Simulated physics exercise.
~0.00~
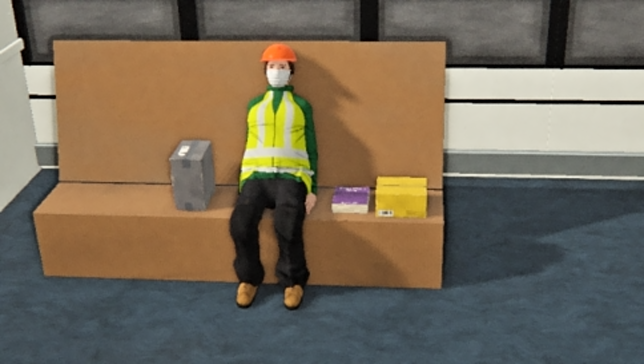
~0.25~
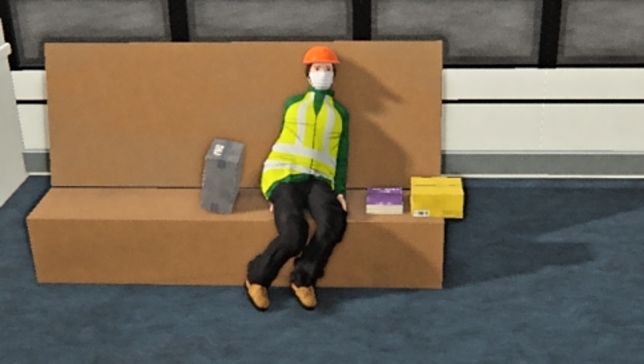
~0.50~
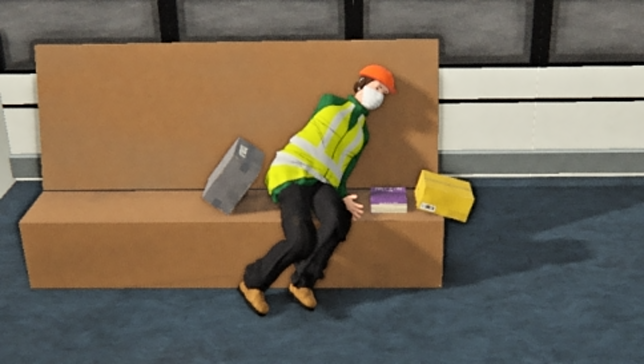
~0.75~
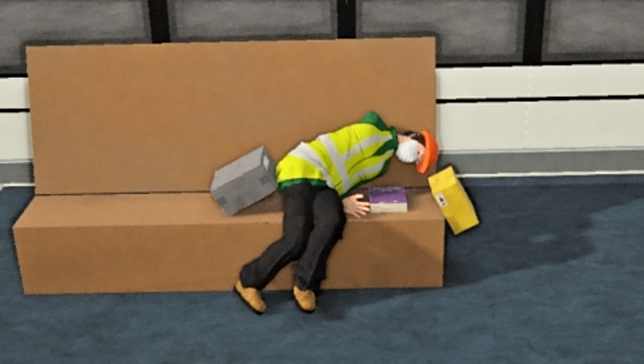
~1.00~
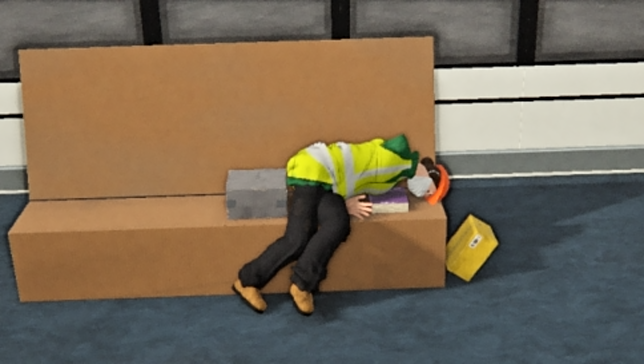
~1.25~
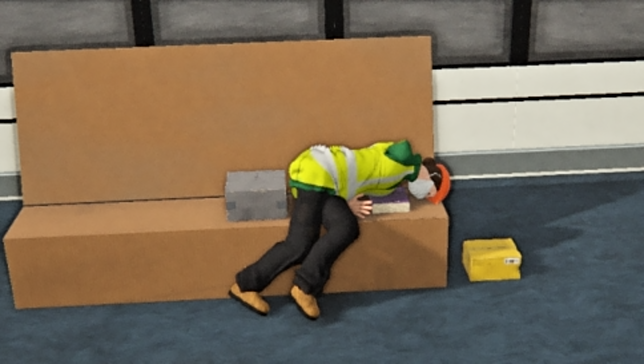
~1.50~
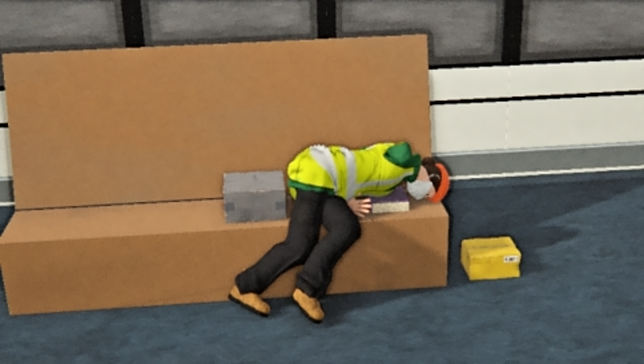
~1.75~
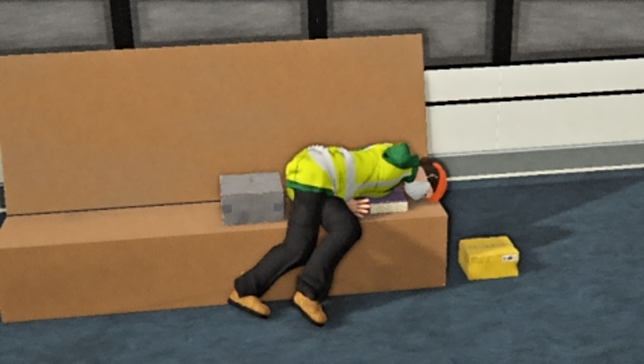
A limp commuter in an orange helmet, white mask and yellow safety vest sits slumped on a brown bench, with a grey pack to the left and a purple folder and yellow carton to the right. The commuter and the luggage slide right, and the pack begins to lean. The commuter's upper body topples sideways toward the folder as the pack tips onto its side. The carton tilts over the bench's right end, tumbles and lands on the floor. Finally, the commuter lies folded over on the seat, feet still on the floor, while the pack and folder remain on the bench.
